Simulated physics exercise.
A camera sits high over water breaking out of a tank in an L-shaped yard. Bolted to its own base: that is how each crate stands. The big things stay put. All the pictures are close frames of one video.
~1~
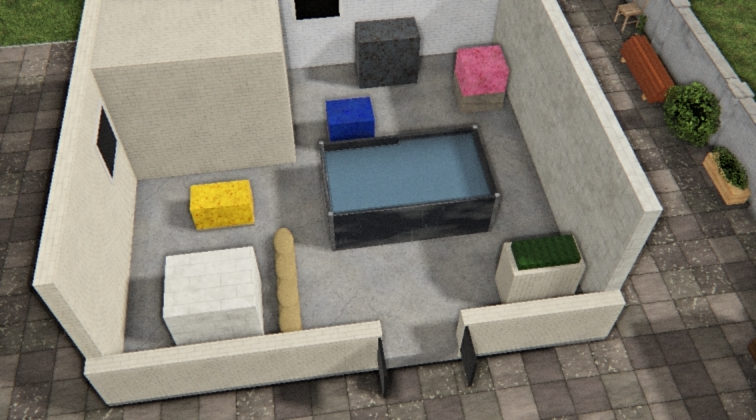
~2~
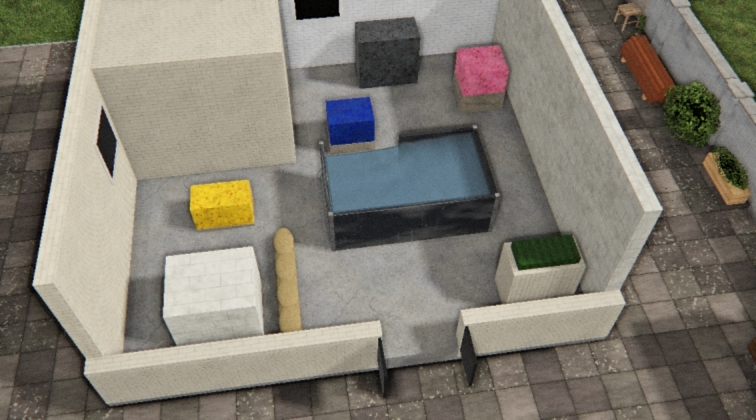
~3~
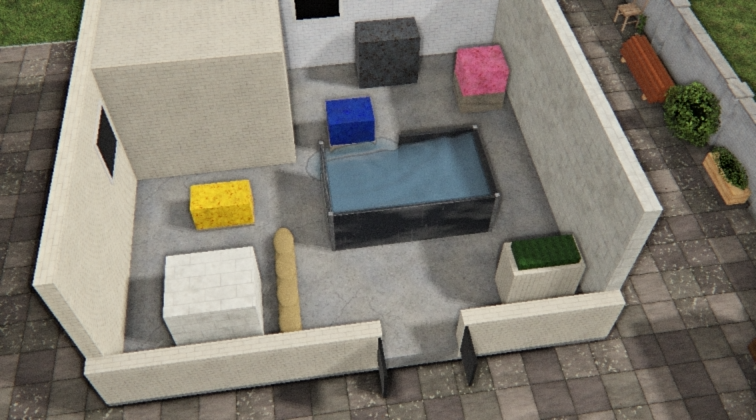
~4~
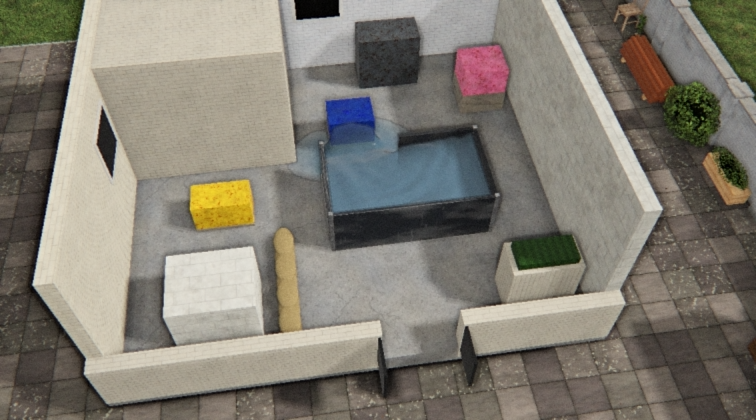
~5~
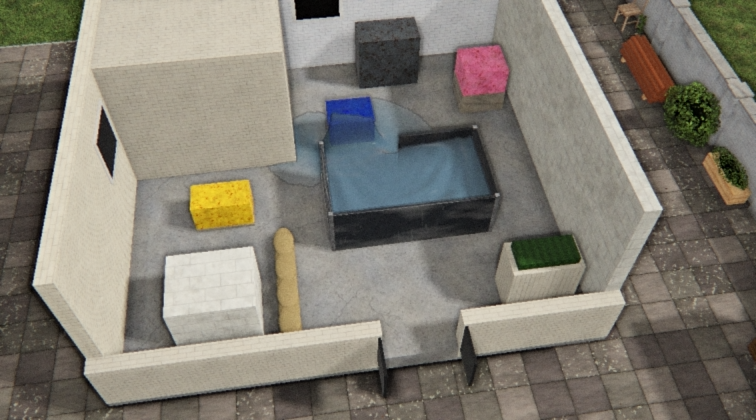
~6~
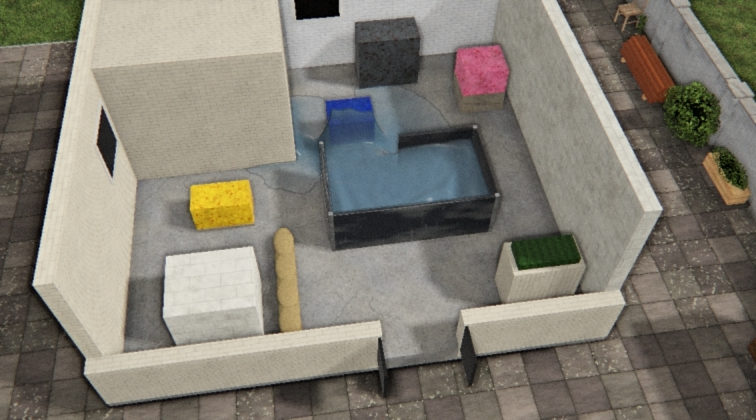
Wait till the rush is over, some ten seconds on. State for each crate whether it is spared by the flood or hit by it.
The blue crate is hit; the pink crate is spared; the yellow crate is hit.
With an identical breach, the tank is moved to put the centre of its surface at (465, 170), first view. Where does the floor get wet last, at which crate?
The yellow crate.
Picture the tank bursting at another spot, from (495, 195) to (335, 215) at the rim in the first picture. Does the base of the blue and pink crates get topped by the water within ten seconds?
As I see it, blue stays clear and pink stays clear.
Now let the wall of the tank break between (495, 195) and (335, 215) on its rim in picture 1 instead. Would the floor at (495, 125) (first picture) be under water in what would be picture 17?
Untouched.
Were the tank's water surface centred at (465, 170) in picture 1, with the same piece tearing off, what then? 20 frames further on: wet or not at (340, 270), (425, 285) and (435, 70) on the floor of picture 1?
Results in order - left untouched, left untouched, swamped.
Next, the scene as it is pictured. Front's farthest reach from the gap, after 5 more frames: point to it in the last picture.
My best guess is about (471, 52).
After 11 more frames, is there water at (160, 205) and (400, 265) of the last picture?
Swamped; unflooded.
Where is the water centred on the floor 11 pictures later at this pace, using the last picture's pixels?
The centre of mass sits at about (376, 164).
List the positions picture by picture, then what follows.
In the first frame, still water in the open tank at (406, 172).
In the second frame, the front is at a hidden place, out from the gap on the open tank's far side.
In the third frame, the front is at (314, 158), out from the gap on the open tank's far side.
In the fourth frame, the front is at a hidden place, out from the gap on the open tank's far side.
In the fifth frame, water pours out on the open tank's far side and has run to (373, 100).
In the sixth frame, water pours out on the open tank's far side and has run to (292, 98).
A moment on, water covers 35 % of the floor; the blue crate water round its plinth, the pink crate water round its plinth, the yellow crate water round its plinth.
Next, water covers 45 % of the floor; the blue crate water round its plinth, the pink crate water round its plinth, the yellow crate water round its plinth.
Then, water covers 65 % of the floor; the blue crate water round its plinth, the pink crate water round its plinth, the yellow crate water round its plinth.
Later, water covers 85 % of the floor; the blue crate water round its plinth, the pink crate water round its plinth, the yellow crate water round its plinth.
In the end, water covers 95 % of the floor; the blue crate was topped, the pink crate stayed above the water, the yellow crate was topped.
